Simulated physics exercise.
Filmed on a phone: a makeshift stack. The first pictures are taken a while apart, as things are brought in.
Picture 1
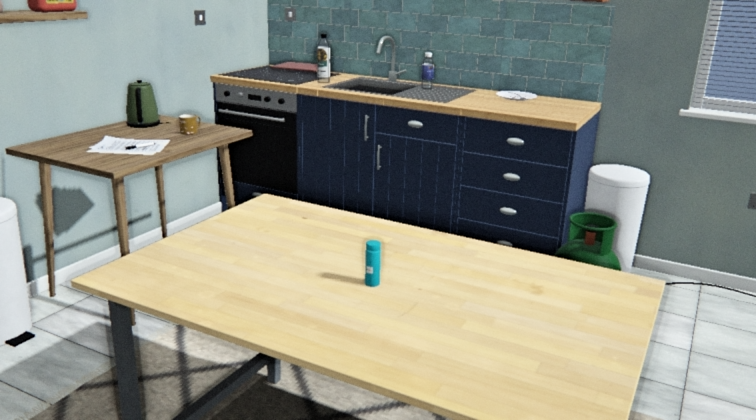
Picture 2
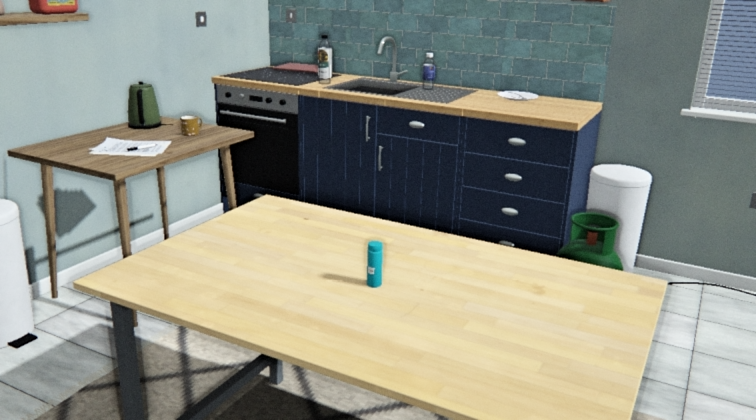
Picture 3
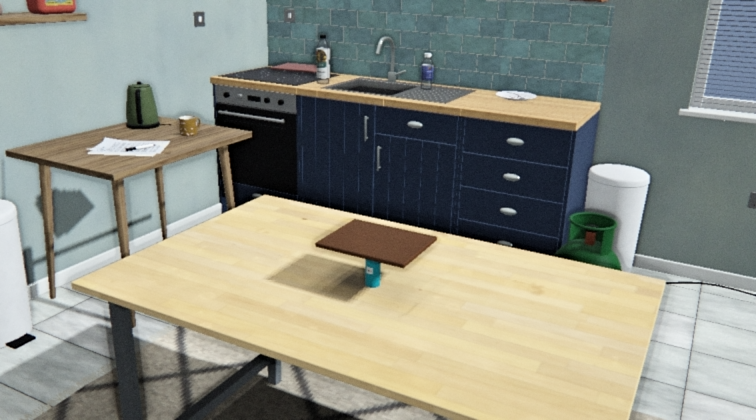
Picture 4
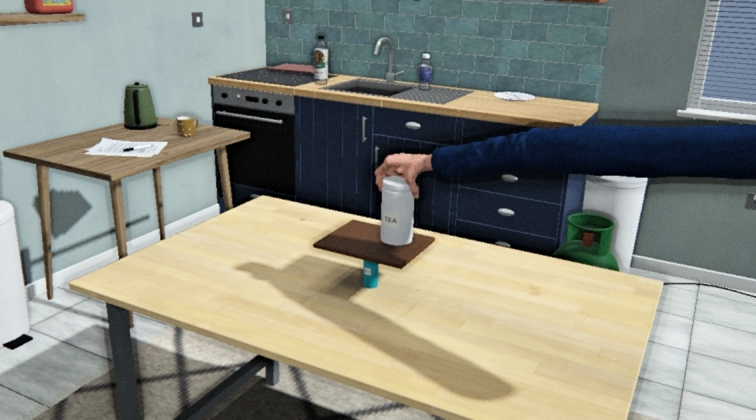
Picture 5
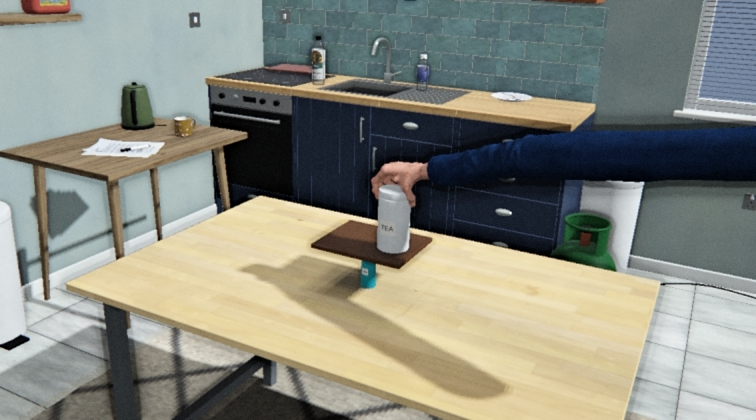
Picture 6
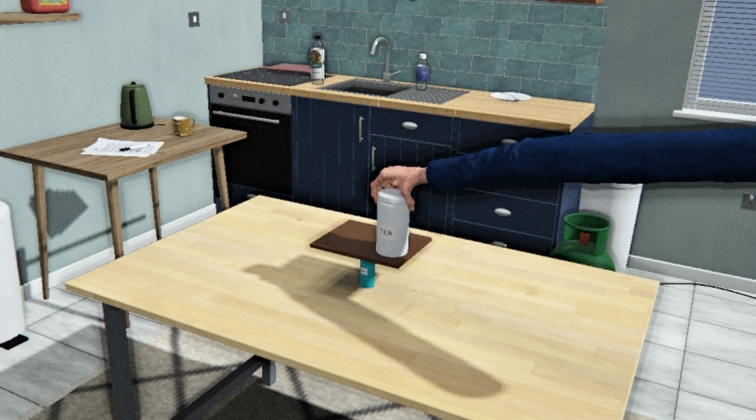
In a kitchen, a brown lid appears atop a small teal cylinder on a table, and a hand lowers a white jar onto it.
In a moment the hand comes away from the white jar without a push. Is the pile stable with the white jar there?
It loses its balance.
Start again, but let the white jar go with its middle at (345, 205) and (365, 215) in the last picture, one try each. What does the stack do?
First, it loses its balance; second, it stays up.
Then, 0.40 s past the last view, white jar now fallen; brown lid rocked 50° from its first pose; turquoise shaker rocked 29° from its first pose.
Then, 0.50 s past the last view, brown lid and turquoise shaker now fallen.
Finally, fallen, white jar, brown lid and turquoise shaker. The stack comes apart.
